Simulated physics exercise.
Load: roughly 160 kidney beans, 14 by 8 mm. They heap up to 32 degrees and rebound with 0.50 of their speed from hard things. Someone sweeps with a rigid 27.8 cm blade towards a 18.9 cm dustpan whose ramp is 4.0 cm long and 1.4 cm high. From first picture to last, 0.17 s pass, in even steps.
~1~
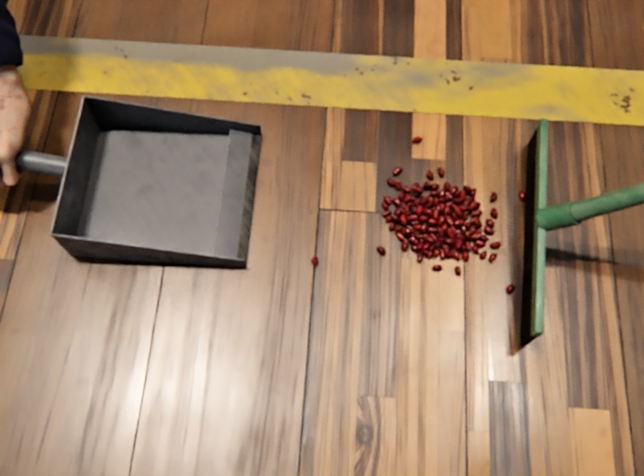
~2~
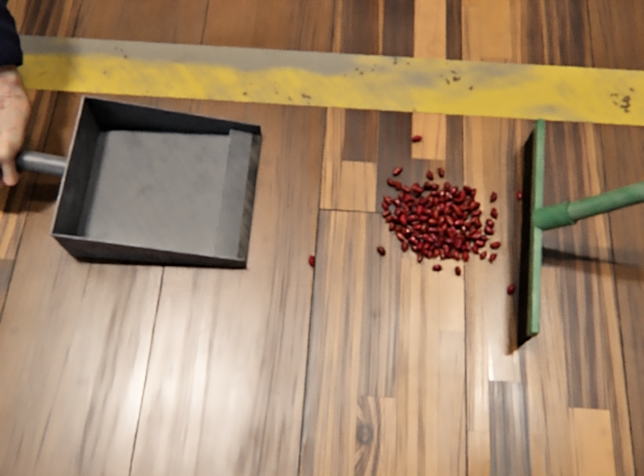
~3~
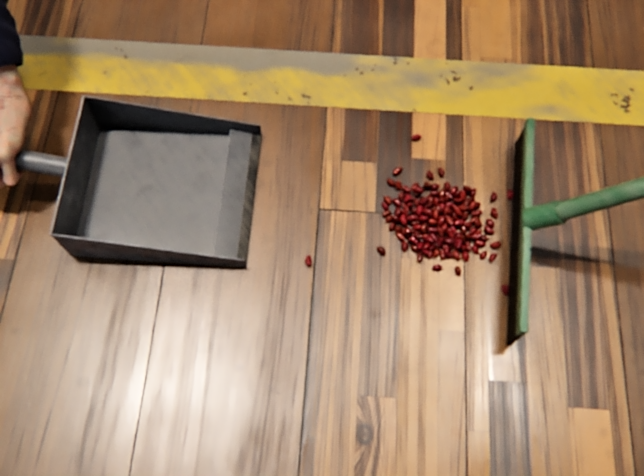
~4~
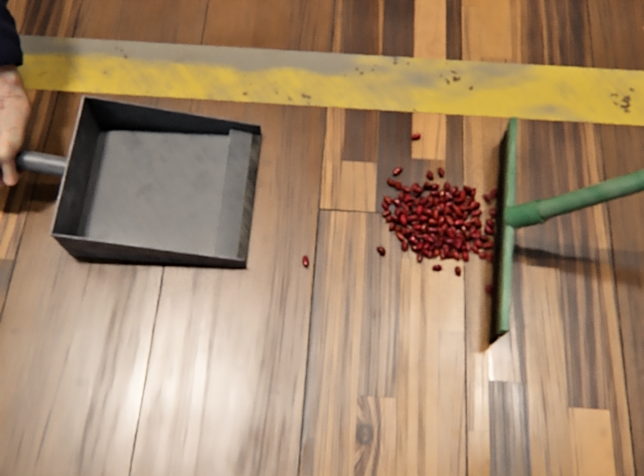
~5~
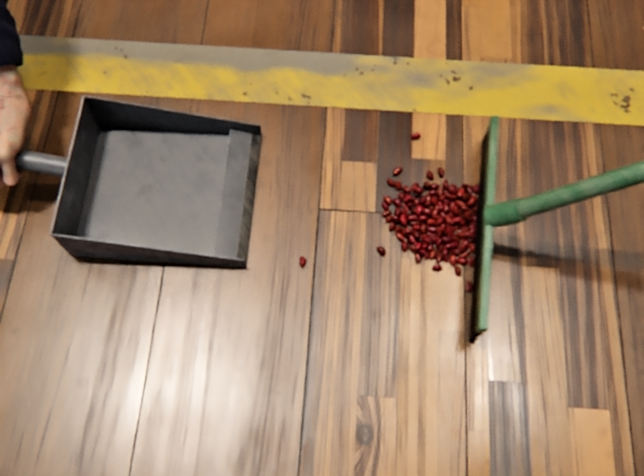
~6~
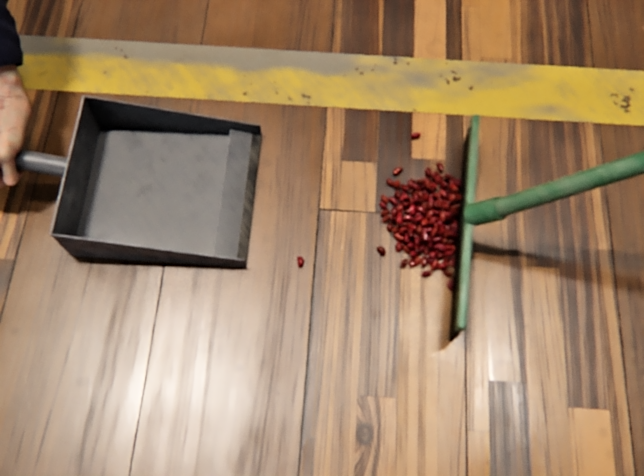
A green blade slides left across the wooden floor and pushes into scattered red beans.
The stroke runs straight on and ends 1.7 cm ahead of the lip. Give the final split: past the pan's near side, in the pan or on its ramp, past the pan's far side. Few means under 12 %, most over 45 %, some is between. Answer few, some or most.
Past the pan's near side: Few; in the pan or on its ramp: Some; past the pan's far side: Few.
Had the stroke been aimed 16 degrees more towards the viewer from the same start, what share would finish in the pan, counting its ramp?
It would be near 15 per cent.
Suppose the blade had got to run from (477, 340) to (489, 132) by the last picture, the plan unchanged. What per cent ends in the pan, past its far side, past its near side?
Pan 20, far 10, near 25.
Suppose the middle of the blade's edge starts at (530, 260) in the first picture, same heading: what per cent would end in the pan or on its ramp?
Some 30 per cent.
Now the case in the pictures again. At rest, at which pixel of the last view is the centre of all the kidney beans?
At about (252, 199).
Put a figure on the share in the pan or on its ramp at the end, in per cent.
About 40 per cent.
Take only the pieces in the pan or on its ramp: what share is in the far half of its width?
Roughly 40 per cent.
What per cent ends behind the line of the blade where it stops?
About 0 per cent.
Then, 0.17 s after the last picture, middle of the blade 15 cm from the lip; 0 % over the lip, far side 0 %, near side 5 %.
Then, 0.29 s after the last picture, middle of the blade 6 cm from the lip; 0 % over the lip, far side 5 %, near side 5 %.
Then, 0.55 s after the last picture, middle of the blade 3 cm from the lip; 40 % over the lip, far side 5 %, near side 10 %.
In the end, near side 10 %, pan 40 %, far side 5 %, in front of the lip or behind the blade 50 %.
